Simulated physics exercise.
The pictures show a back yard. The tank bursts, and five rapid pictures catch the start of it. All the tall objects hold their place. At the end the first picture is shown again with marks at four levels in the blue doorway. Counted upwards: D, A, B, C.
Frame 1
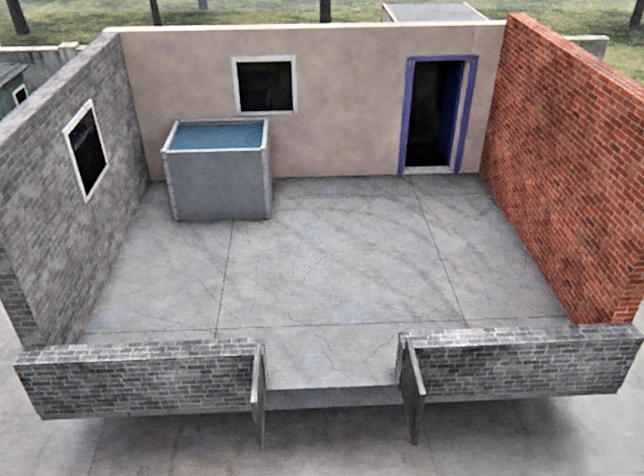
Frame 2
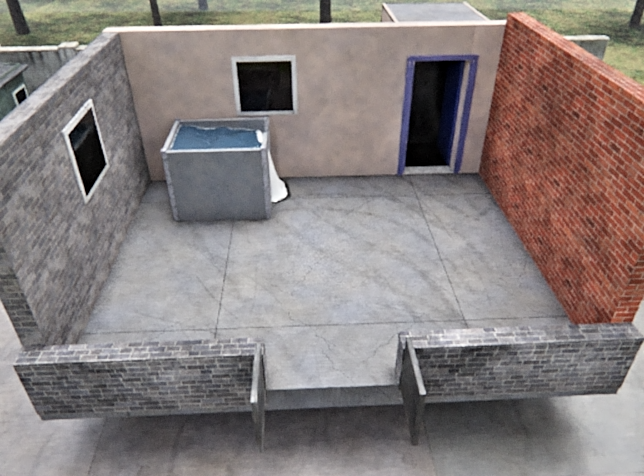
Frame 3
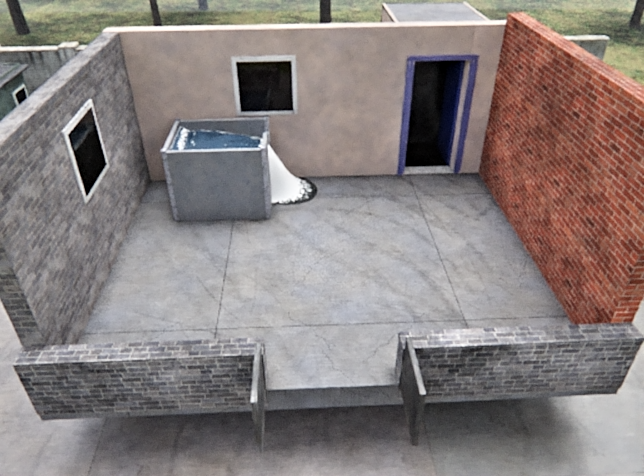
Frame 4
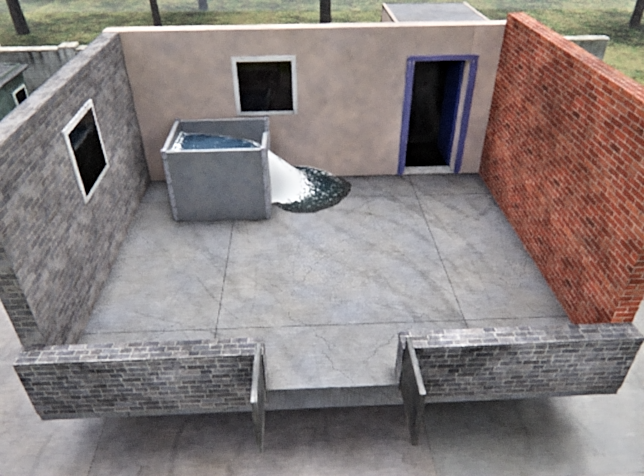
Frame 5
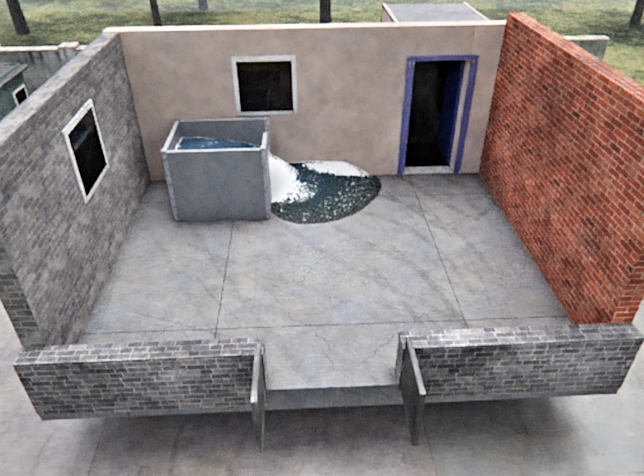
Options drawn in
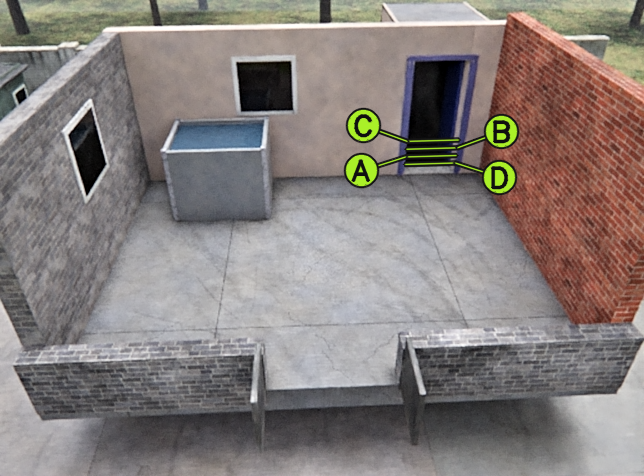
Water pouring from the right side of a raised grey tank and spreading rightward across the concrete floor of a walled yard.
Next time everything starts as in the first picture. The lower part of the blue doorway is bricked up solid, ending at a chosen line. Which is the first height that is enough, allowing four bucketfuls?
The limit is D.
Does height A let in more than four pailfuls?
No, not at all.
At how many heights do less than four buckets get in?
All of them.
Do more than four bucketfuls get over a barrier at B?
No.
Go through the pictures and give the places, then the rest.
Water in the tank at rest, its middle at (219, 139); foot of the blue doorway at (428, 174); open gate at (332, 331).
Water covers 1 % of the ground and shows as far out as (284, 192).
Water covers 2 % of the ground and shows as far out as (313, 187).
Water covers 5 % of the ground and shows as far out as (343, 183).
Water covers 9 % of the ground and shows as far out as (373, 179).
On the marked copy, A at (431, 156); B at (432, 148); C at (433, 140); D at (430, 163); from the bottom up D, A, B, C.
Choosing A, nothing gets over.
Choosing B, nothing gets over.
Choosing C, nothing gets over.
Choosing D, a splash gets over, under a bucket.
